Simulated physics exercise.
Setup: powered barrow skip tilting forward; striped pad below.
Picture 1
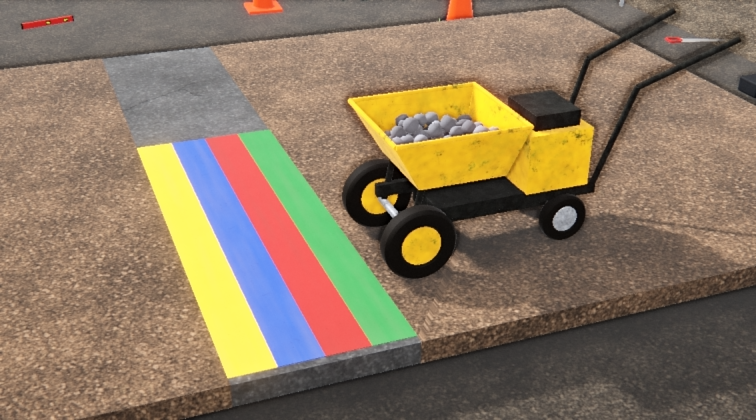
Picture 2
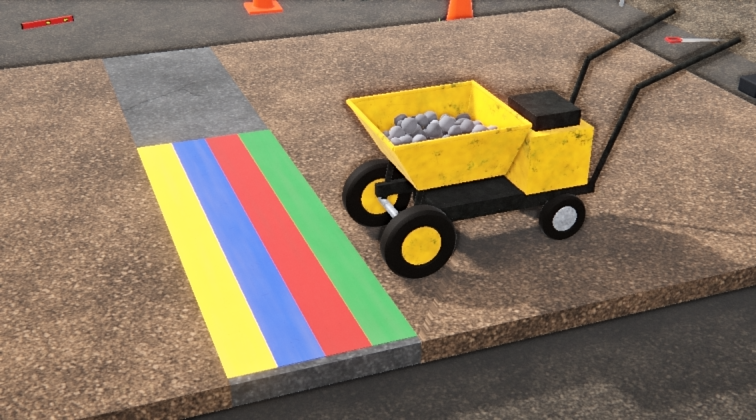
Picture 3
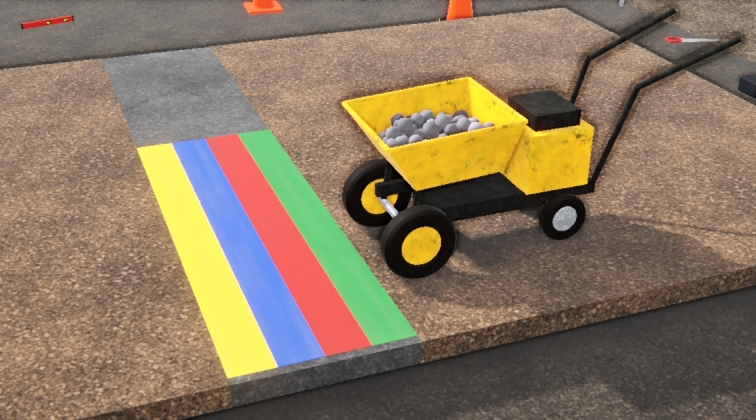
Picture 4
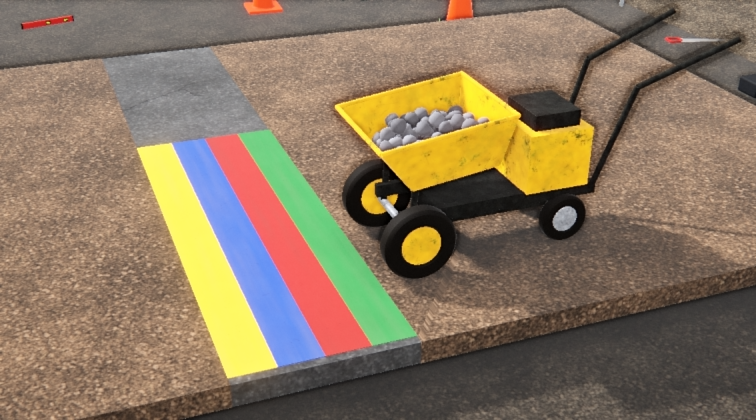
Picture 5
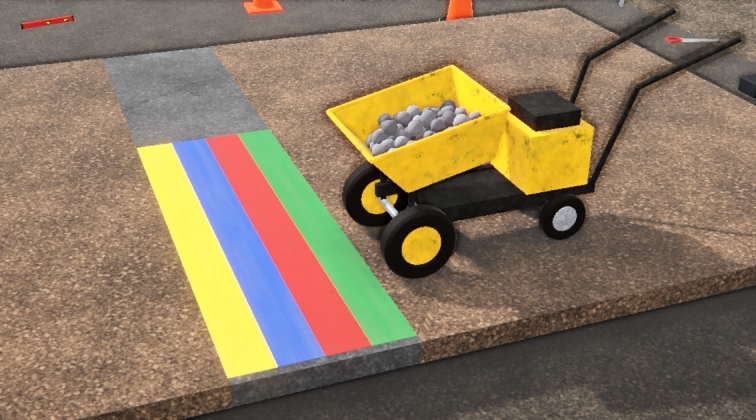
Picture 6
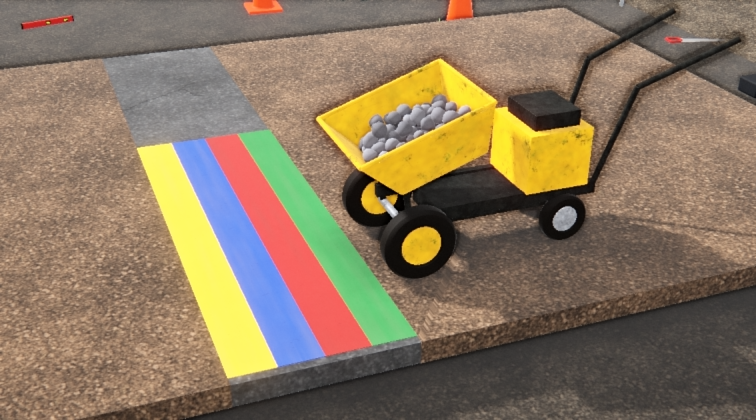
On a paved slab beside a striped pad, a yellow powered barrow's skip of grey cobbles gradually tilting forward to the left.
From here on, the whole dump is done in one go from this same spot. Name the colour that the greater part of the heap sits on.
Blue.
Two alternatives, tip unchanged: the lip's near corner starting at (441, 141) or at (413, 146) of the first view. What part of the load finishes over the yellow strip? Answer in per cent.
About 0 %, then 10 %.
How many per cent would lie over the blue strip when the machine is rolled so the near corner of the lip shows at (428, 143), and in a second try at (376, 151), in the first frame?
Close to 20 in a hundred, and close to 50 in a hundred.
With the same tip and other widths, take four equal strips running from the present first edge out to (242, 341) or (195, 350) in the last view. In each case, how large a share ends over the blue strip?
Shares in order: Close to 40 %; close to 40 %.
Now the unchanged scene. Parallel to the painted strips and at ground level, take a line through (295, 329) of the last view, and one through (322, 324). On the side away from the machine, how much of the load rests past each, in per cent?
First roughly 50 percent, then 80 percent.
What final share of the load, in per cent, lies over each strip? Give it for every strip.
I'd say the green strip has near 0, the red strip near 10, the blue strip near 45 and the yellow strip near 15 per cent.
Shortly afterwards, skip tipped steeply; the whole lot in the skip.
Next, skip tipped right over; the bulk in the skip; only a few over the red strip; a little over the blue strip; only a few over the yellow strip.
Some moments later, skip tipped right over; near a quarter in the skip; a little over the red strip; near half over the blue strip; near a quarter over the yellow strip; a little off the paint.
In the end, skip tipped right over; near a quarter in the skip; none at all over the green strip; a little over the red strip; near half over the blue strip; near a quarter over the yellow strip; a little off the paint.
